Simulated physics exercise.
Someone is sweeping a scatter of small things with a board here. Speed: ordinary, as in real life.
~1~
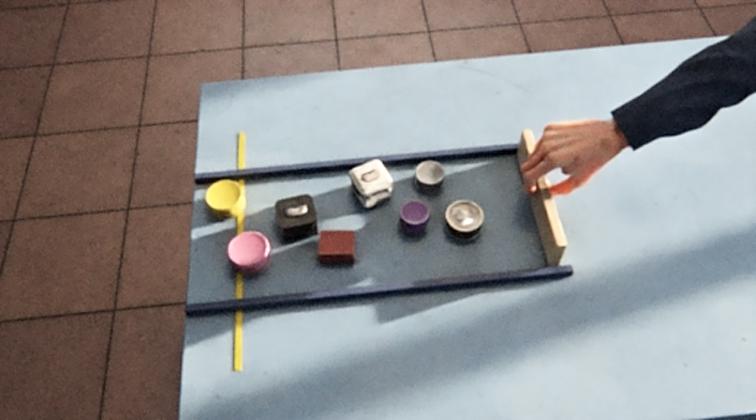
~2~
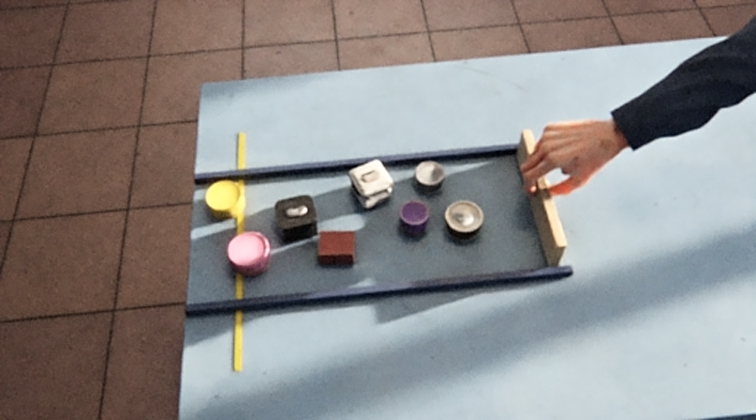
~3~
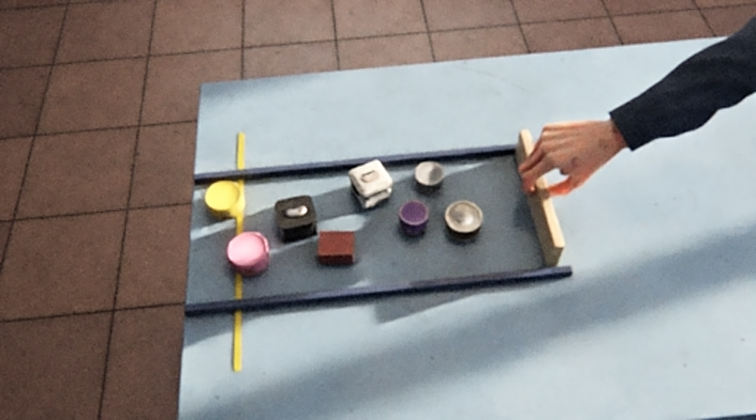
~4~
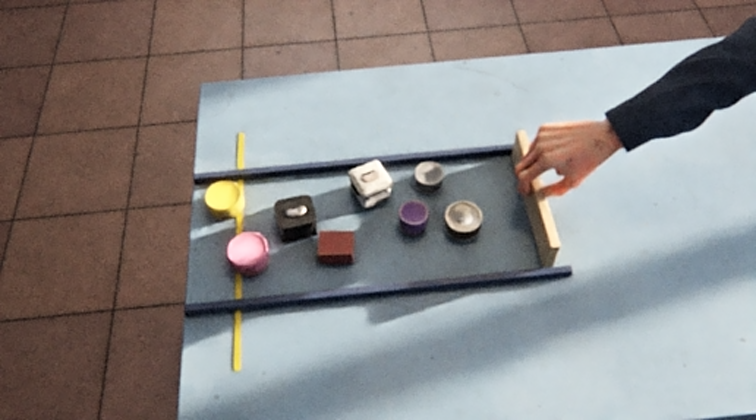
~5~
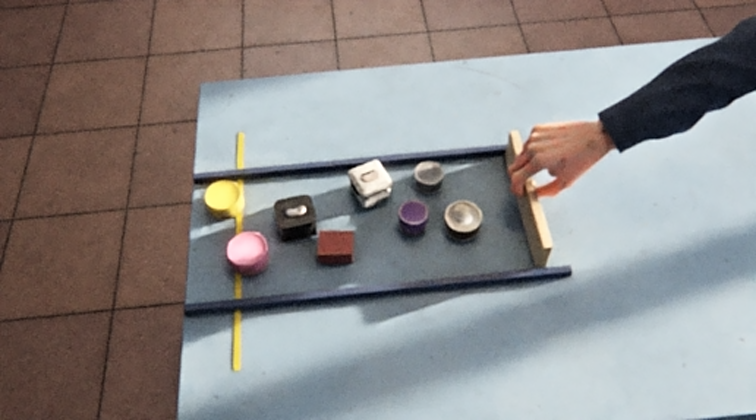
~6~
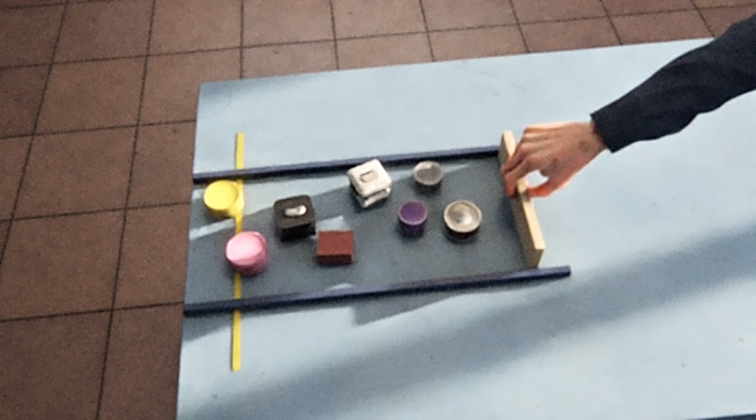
A hand slid a wooden board slightly left between two dark rails, toward a scatter of small pots, cases and a red block, which stayed almost still near a yellow tape line.
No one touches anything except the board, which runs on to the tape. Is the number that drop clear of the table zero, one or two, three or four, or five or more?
Spilled: A single one or a pair.
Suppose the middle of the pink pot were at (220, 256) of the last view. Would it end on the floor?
Result: It stays aboard.
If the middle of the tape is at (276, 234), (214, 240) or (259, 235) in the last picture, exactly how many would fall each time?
Try 1: 0; try 2: 4; try 3: 1.
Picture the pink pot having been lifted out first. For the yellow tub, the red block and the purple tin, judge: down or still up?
The yellow tub goes down, the red block stays put, the purple tin stays put.
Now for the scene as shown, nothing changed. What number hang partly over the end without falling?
The count is 3.
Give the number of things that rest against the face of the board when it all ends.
It is in contact with 4.
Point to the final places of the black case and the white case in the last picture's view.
The black case ends up near (189, 228), and the white case near (191, 190).
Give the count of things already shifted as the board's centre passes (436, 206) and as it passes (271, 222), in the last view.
First 3 and then 8.
Soon after, none off yet; yellow tub at rest near (224, 200); pink pot at rest near (248, 254); black case at rest near (295, 218).
Then, none off yet; yellow tub at rest near (224, 200); pink pot at rest near (248, 254); black case moved a little near (275, 217).
Further on, none off yet; yellow tub moved about its own width near (199, 203); pink pot moved a little near (231, 263); black case moved well along near (221, 227).
At rest, the number that fall off is one or two; fallen, yellow tub.
